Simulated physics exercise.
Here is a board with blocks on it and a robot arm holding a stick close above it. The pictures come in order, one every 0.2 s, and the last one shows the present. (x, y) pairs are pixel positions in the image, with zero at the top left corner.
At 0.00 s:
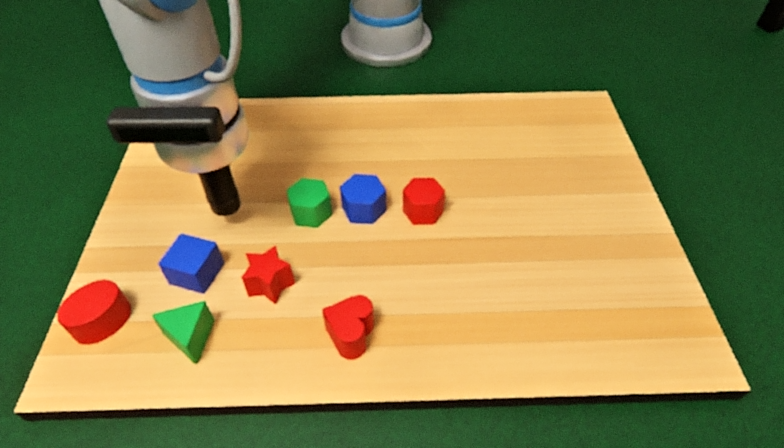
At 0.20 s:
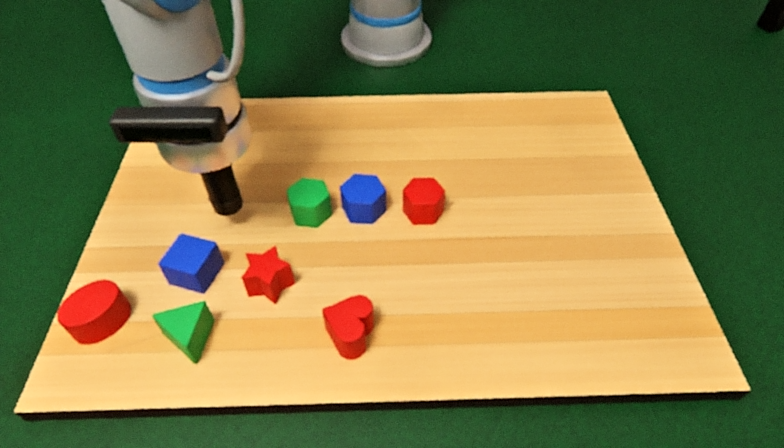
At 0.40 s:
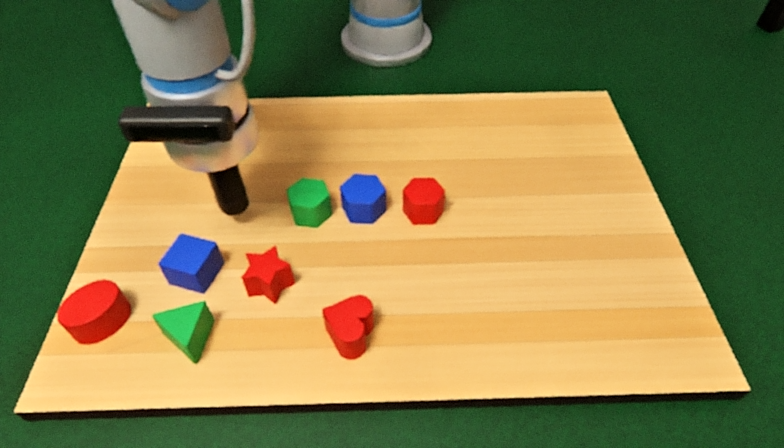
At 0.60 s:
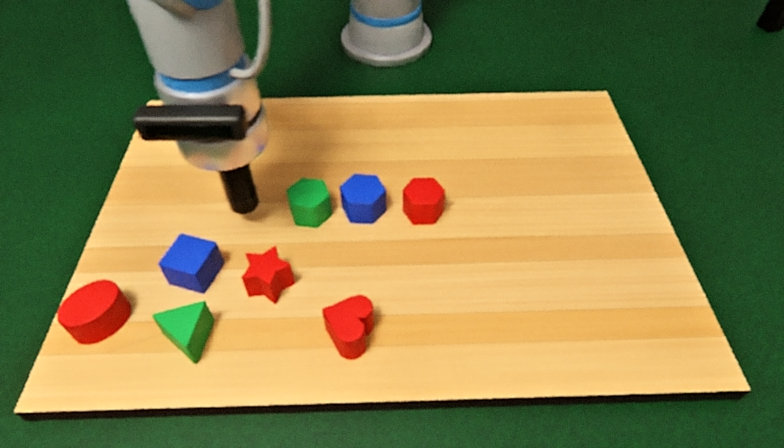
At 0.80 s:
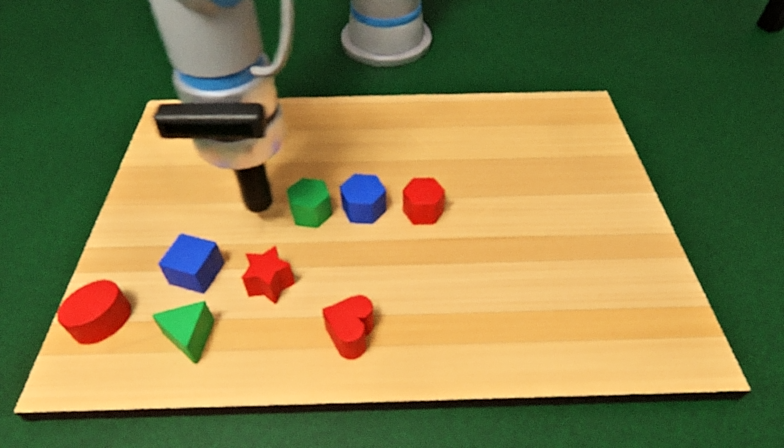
On a wooden board, a robot arm moves its black stick slightly right while the blocks stay still.
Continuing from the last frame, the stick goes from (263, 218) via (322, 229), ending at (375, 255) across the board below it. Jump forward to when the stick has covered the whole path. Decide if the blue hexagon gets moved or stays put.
That block will leave its spot.
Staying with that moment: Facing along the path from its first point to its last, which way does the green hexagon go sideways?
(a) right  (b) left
I'll go with b - left.
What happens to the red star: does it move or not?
Stays where it is.
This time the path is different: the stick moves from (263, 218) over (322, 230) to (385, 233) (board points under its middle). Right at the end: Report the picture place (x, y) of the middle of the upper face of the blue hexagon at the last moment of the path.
So, by the moment the path ends, you'll find the top centre of the blue hexagon at (384, 180).
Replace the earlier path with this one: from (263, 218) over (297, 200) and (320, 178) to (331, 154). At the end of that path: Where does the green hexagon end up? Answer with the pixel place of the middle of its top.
I think it will end close to (327, 186).
On the path given first. One third of the way, stick at (301, 208); green hexagon at (334, 192); blue hexagon at (376, 186).
Two thirds of the way, stick at (338, 223); green hexagon at (355, 193), turned 40° anticlockwise; blue hexagon at (394, 180); red hexagon at (433, 190).
At the end, stick at (374, 240); red star in place; green hexagon at (355, 193), turned 40° anticlockwise; blue hexagon at (394, 180); red hexagon at (433, 190).
